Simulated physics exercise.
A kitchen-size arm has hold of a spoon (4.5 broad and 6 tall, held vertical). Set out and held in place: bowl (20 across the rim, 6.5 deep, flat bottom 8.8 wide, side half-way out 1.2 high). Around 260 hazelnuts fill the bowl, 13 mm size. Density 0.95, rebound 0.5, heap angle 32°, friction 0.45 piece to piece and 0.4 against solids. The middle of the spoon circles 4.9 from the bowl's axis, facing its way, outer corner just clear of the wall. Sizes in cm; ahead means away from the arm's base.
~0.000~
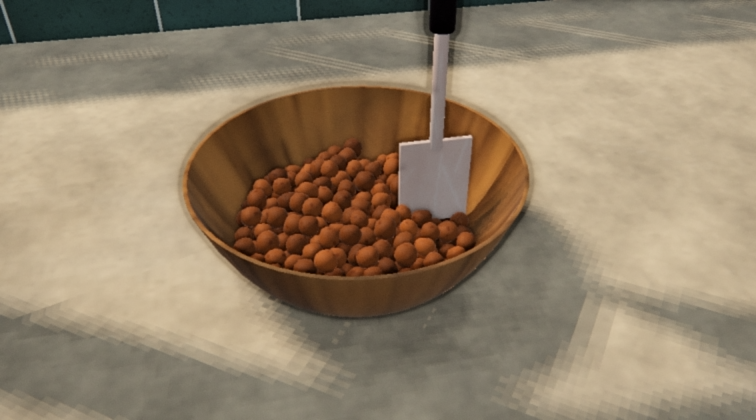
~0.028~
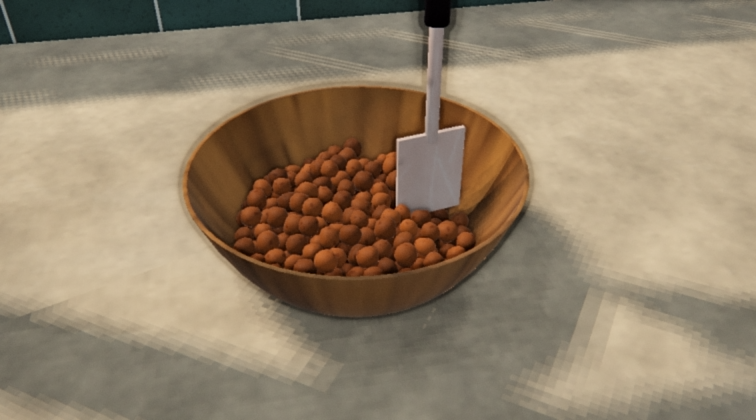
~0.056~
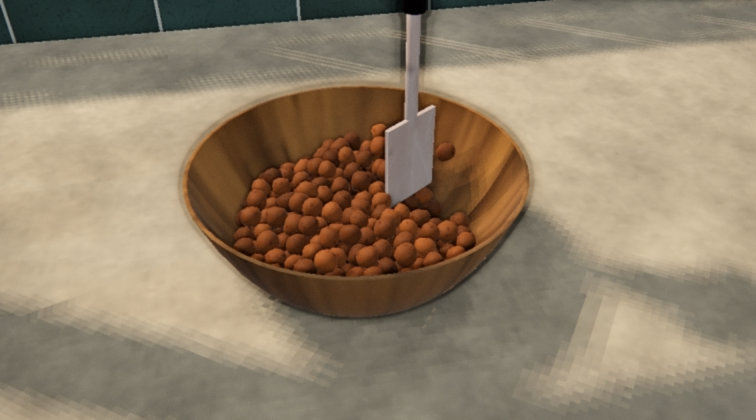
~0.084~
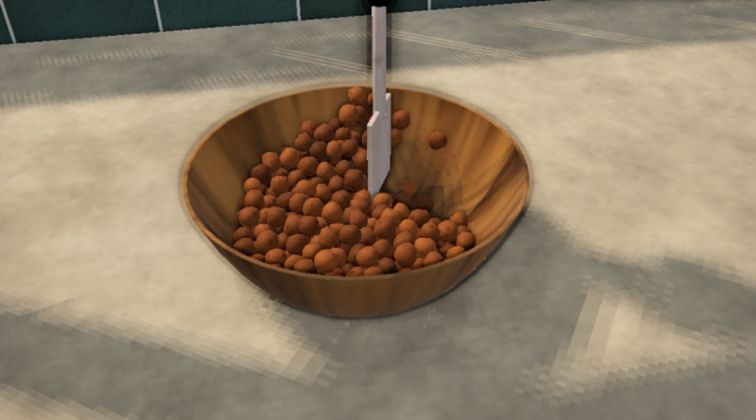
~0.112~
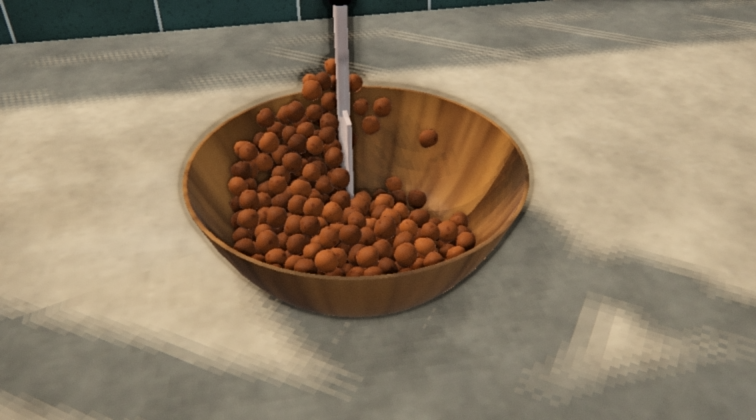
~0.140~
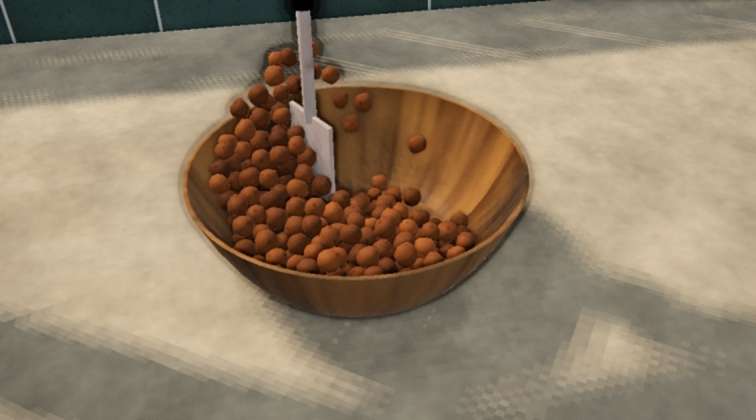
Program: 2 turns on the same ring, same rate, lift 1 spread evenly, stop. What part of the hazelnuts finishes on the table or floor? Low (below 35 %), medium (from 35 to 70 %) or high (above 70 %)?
Answer: Medium; from 35 to 70 % of the hazelnuts finish on the table or floor.
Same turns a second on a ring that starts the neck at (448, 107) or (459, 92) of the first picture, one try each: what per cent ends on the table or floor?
About 40 and 20 per cent.
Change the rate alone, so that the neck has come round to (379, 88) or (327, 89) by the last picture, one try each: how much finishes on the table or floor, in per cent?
About 15 and 35 per cent.
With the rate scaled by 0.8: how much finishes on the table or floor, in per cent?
About 35 per cent.
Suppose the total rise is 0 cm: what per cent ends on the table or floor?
About 50 per cent.
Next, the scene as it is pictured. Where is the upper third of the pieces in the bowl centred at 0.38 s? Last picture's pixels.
Around (471, 166).
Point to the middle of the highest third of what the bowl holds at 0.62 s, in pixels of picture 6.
At about (277, 254).
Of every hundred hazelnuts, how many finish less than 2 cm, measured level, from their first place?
About 5 per cent.
After 0.38 s, 350° round, highest piece 12 above the table; 190 in the bowl, 35 on the table or floor, 39 in flight or on the tool.
After 0.62 s, 224° round, highest piece 8 above the table; 153 in the bowl, 102 on the table or floor, 9 in flight or on the tool.
After 0.94 s, 0° round, highest piece 5 above the table; 147 in the bowl, 117 on the table or floor.
After 1.64 s, 0° round, highest piece 5 above the table; 147 in the bowl, 117 on the table or floor.
At rest, 147 in the bowl, 117 on the table or floor. That is 44 % on the table or floor.
